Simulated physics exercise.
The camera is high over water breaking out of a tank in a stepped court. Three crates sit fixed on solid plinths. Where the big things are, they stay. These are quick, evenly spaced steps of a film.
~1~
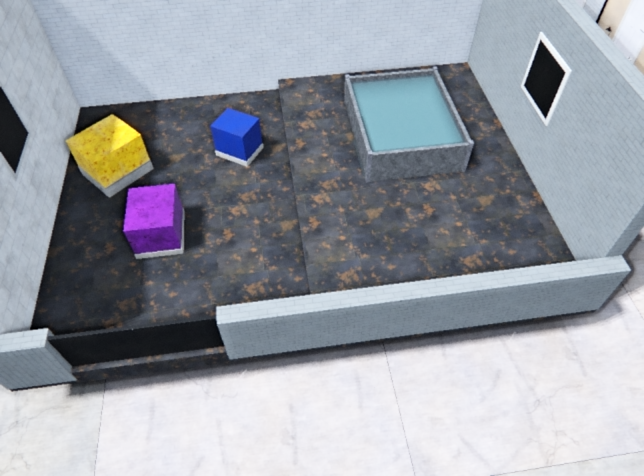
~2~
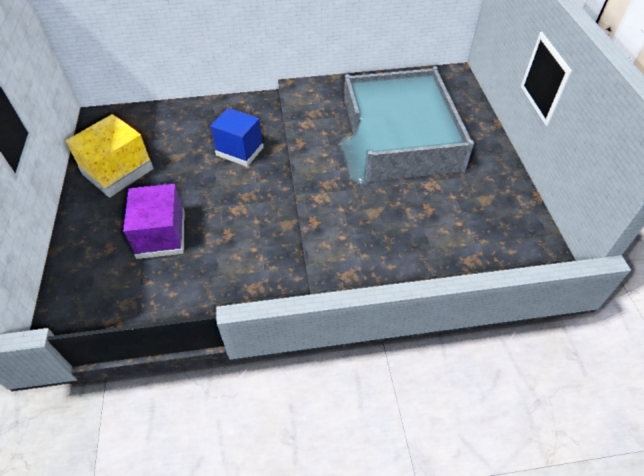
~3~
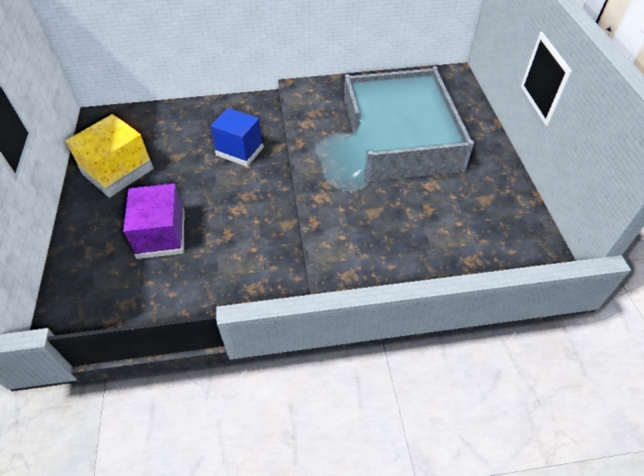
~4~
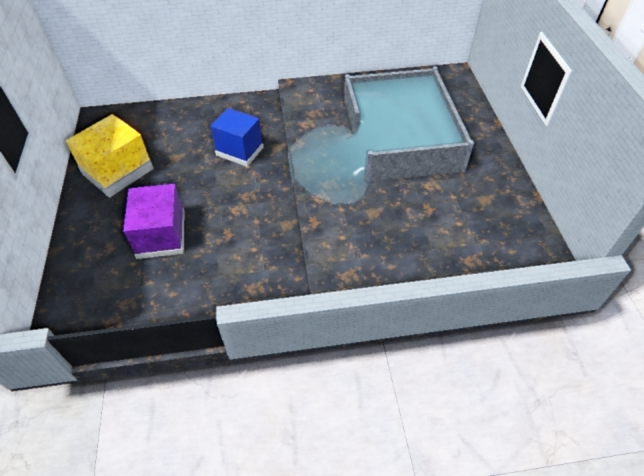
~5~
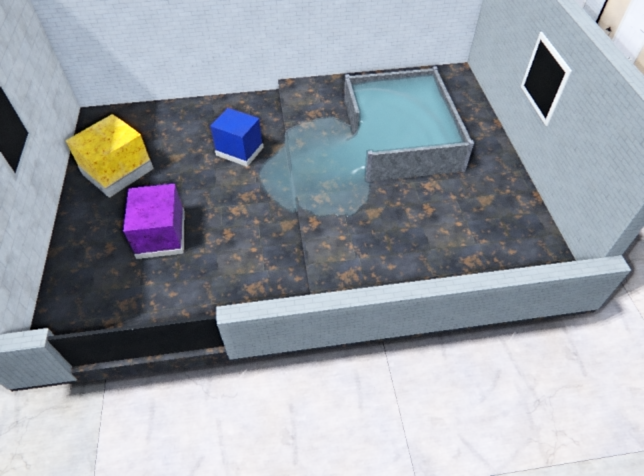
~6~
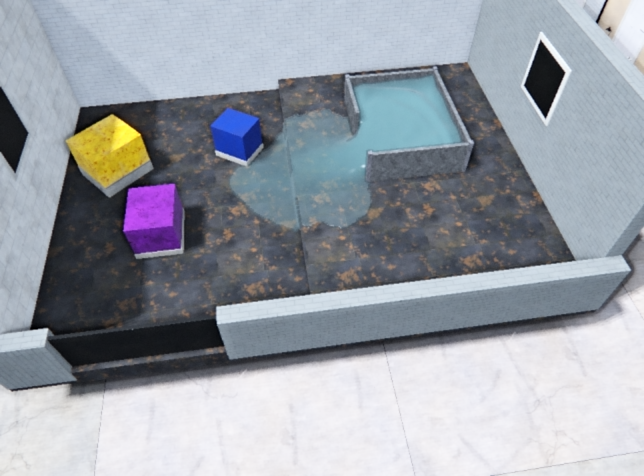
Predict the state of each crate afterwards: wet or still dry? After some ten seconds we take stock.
Afterwards, the blue crate is wet; the yellow crate is still dry; the purple crate is wet.
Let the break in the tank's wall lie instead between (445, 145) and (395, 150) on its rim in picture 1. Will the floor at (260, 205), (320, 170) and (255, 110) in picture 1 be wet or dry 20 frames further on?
Well, the first one's left untouched, the second's left untouched, and the third's left untouched.
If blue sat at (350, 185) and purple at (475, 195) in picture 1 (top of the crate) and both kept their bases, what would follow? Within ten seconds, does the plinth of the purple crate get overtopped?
The purple crate simply stays high and dry.
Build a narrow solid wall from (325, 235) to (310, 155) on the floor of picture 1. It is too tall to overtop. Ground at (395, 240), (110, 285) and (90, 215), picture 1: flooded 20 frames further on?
Outcome by spot, in order - watered, unwatered, unwatered.
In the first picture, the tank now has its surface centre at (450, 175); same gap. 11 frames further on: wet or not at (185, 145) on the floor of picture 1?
Answer for that point: Bone-dry.
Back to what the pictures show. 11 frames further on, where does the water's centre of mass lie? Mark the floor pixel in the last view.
Centre of the water: Near (325, 164).
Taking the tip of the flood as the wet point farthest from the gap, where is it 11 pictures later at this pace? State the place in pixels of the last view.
I'd say around (51, 242).
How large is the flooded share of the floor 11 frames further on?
Some 40 in a hundred.
A moment on, water covers 25 % of the floor; the blue crate water round its plinth, the yellow crate water round its plinth, the purple crate water round its plinth.
Next, water covers 40 % of the floor; the blue crate water round its plinth, the yellow crate water round its plinth, the purple crate water round its plinth.
Then, water covers 50 % of the floor; the blue crate water round its plinth, the yellow crate water round its plinth, the purple crate water round its plinth.
Later, water covers 60 % of the floor; the blue crate water round its plinth, the yellow crate water round its plinth, the purple crate water round its plinth.
In the end, water covers 60 % of the floor; the blue crate was topped, the yellow crate stayed above the water, the purple crate was topped.
